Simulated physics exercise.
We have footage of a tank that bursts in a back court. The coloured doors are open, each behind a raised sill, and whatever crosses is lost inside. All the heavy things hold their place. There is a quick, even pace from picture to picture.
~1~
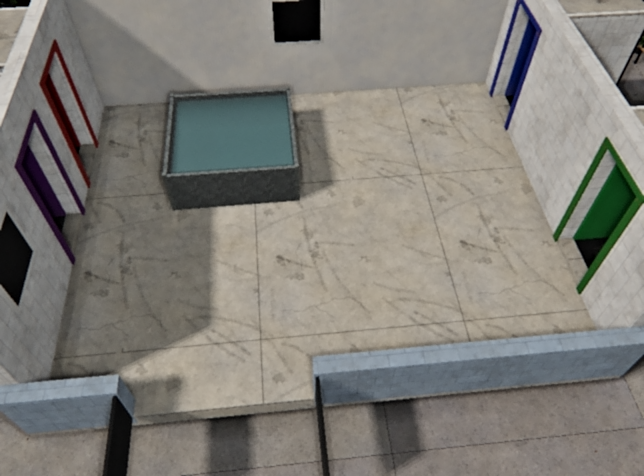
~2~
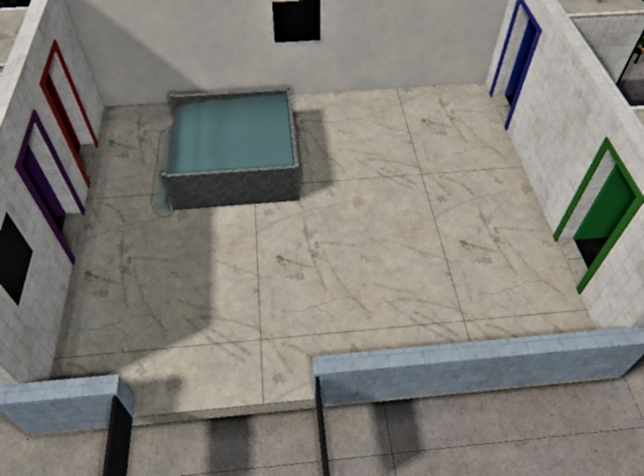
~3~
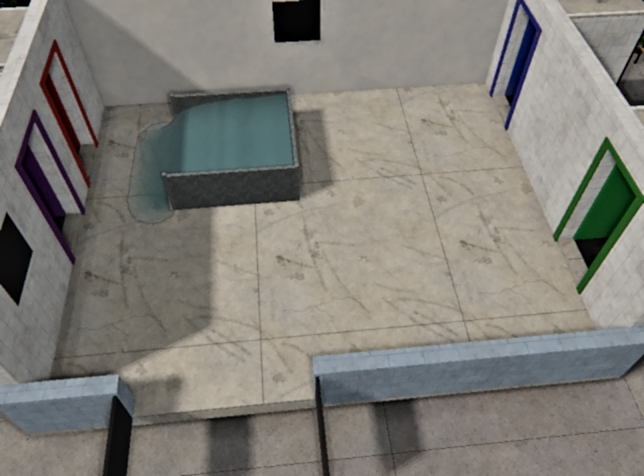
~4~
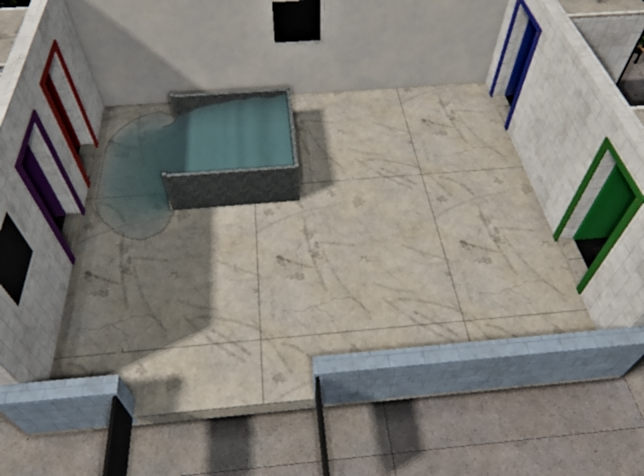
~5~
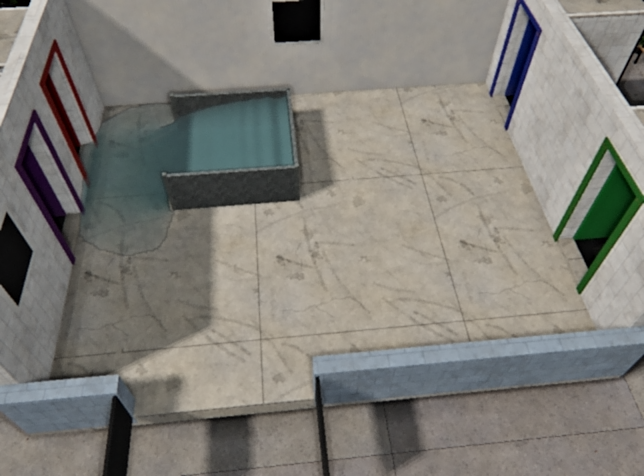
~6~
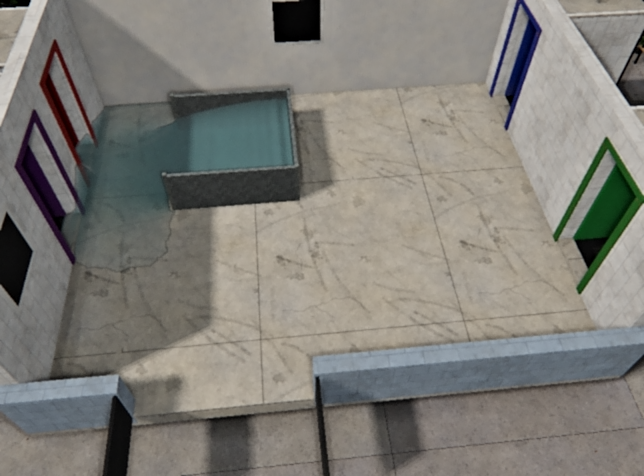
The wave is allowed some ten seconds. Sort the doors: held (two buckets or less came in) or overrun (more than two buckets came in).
Sorted: Purple door overrun, blue door overrun, green door held, red door overrun.
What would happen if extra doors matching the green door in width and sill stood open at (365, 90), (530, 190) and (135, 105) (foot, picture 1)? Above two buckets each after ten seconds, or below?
Stays below the line; stays below the line; crosses the line.
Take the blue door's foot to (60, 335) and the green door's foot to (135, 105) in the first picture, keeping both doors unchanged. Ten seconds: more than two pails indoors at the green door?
Result for green: It ends up above.
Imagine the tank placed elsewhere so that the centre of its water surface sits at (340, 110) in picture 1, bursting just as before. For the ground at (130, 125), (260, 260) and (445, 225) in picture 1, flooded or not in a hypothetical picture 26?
Points in order: Inundated; not reached; not reached.
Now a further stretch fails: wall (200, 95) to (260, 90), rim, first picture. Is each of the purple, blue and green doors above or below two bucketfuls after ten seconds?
Result - purple door: Below the limit; blue door: Above the limit; green door: Below the limit.
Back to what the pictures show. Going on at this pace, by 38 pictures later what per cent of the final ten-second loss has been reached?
Roughly 80 percent.
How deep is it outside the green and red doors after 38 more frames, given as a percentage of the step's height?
The first is near 0 per cent, the second near 80 per cent.
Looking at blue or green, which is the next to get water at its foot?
My answer is the one in blue.
A moment on, water covers 15 % of the floor; the purple door over two buckets in, the blue door not reached, the green door not reached, the red door far over two buckets in.
Next, water covers 20 % of the floor; the purple door far over two buckets in, the blue door not reached, the green door not reached, the red door far over two buckets in.
Then, water covers 35 % of the floor; the purple door far over two buckets in, the blue door not reached, the green door not reached, the red door far over two buckets in.
Later, water covers 60 % of the floor; the purple door far over two buckets in, the blue door over two buckets in, the green door not reached, the red door far over two buckets in.
In the end, water covers 80 % of the floor; the purple door far over two buckets in, the blue door over two buckets in, the green door wet at the sill, nothing in, the red door far over two buckets in.
